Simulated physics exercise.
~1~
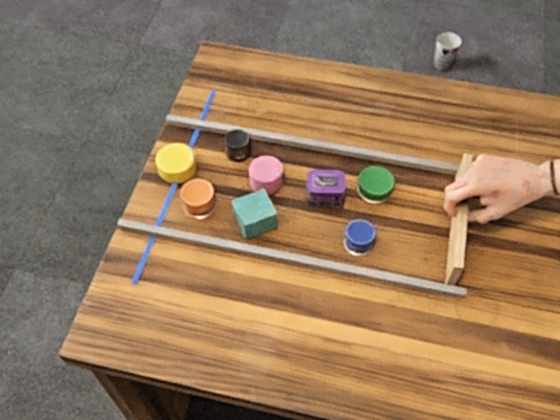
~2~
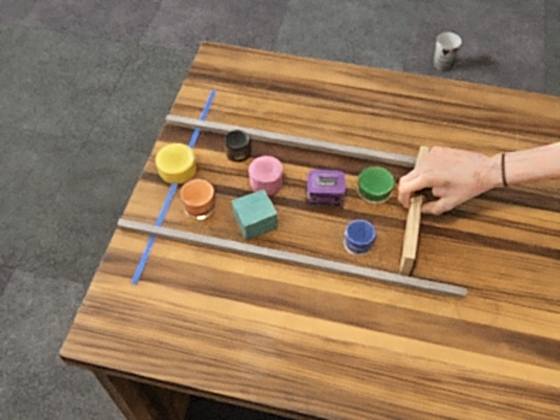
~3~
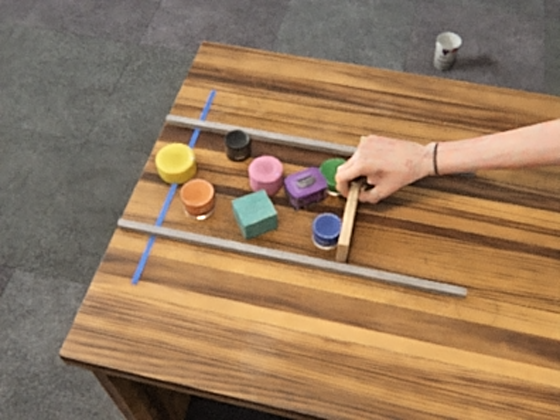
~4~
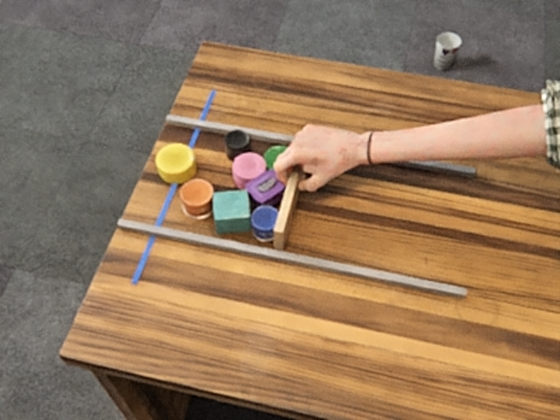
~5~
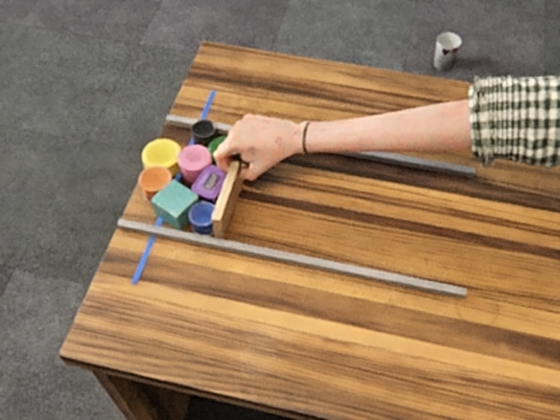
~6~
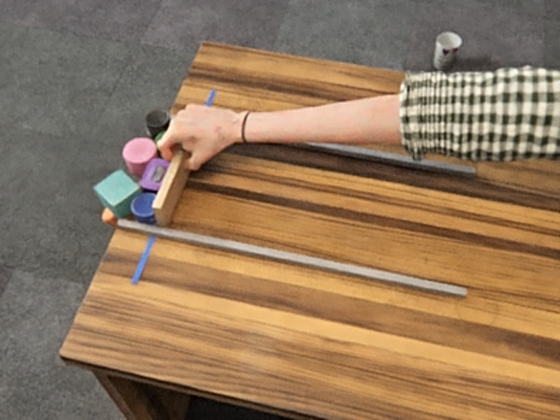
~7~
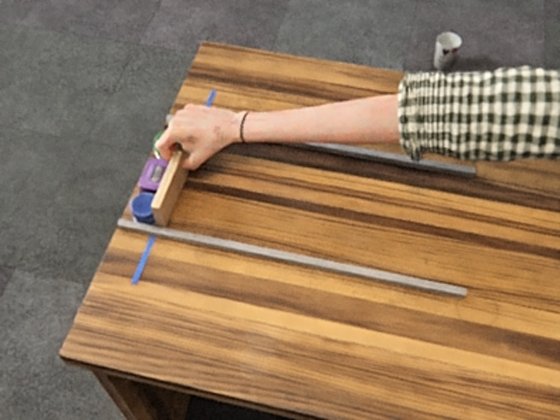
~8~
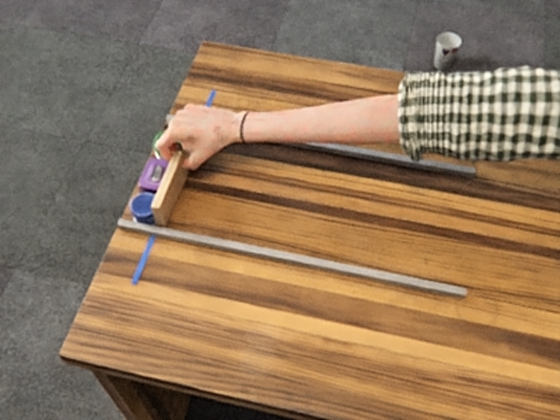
A wooden board, pushed left by a hand between two rails on a table, gathers eight small colourful objects and sweeps them past a blue tape strip to the edge, where five drop off, leaving the blue pot, purple case and green pot beside the halted board.
